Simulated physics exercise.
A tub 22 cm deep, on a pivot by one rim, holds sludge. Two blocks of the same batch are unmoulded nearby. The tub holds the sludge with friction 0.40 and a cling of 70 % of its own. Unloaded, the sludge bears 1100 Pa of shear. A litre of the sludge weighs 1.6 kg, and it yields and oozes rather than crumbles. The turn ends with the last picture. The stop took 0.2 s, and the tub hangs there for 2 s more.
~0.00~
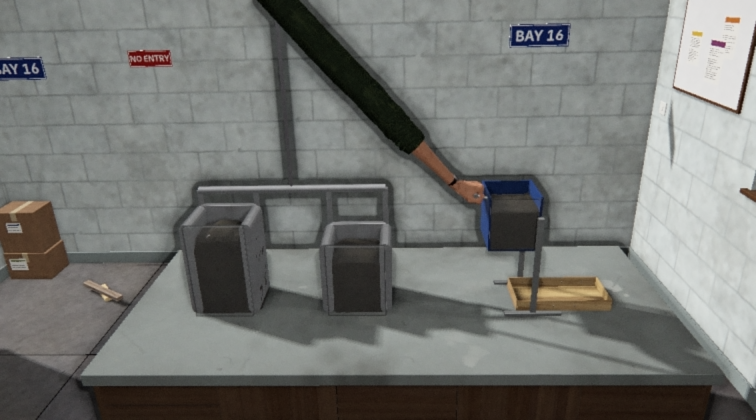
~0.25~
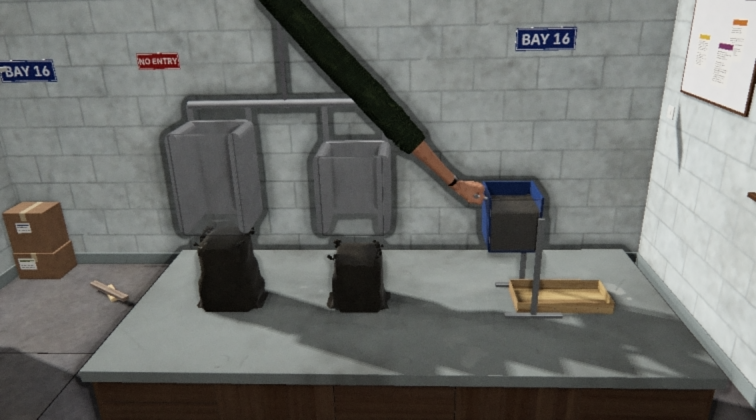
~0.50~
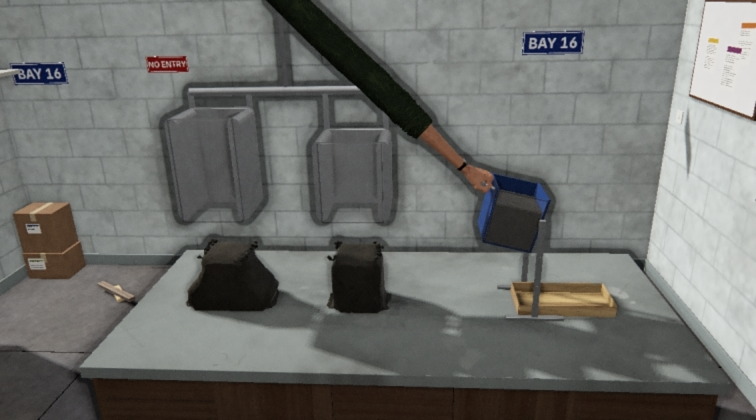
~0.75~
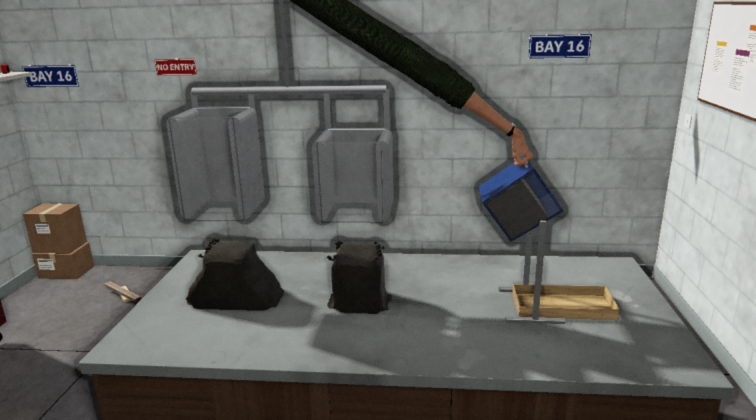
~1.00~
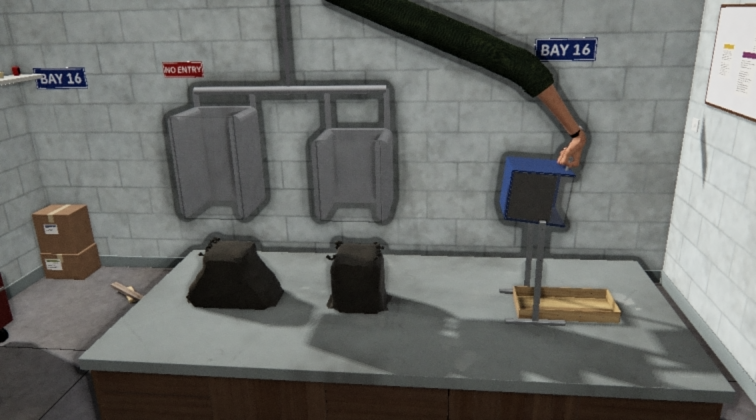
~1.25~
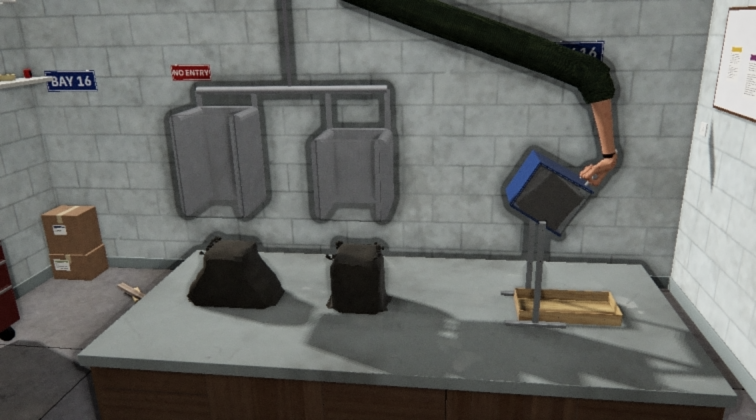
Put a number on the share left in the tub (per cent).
About 0 %.
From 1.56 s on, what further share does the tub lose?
About 0 %.
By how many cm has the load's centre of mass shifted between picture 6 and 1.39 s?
Roughly 8 cm.
By 1.39 s, the tub is at 121 degrees and holds 73 %.
By 1.56 s, the tub is at 121 degrees and holds 0 %.
By 1.73 s, the tub is at 121 degrees and holds 0 %.
By 1.90 s, the tub is at 121 degrees and holds 0 %.
By 3.25 s, at the end, the tub is at 121 degrees and holds 0 %.
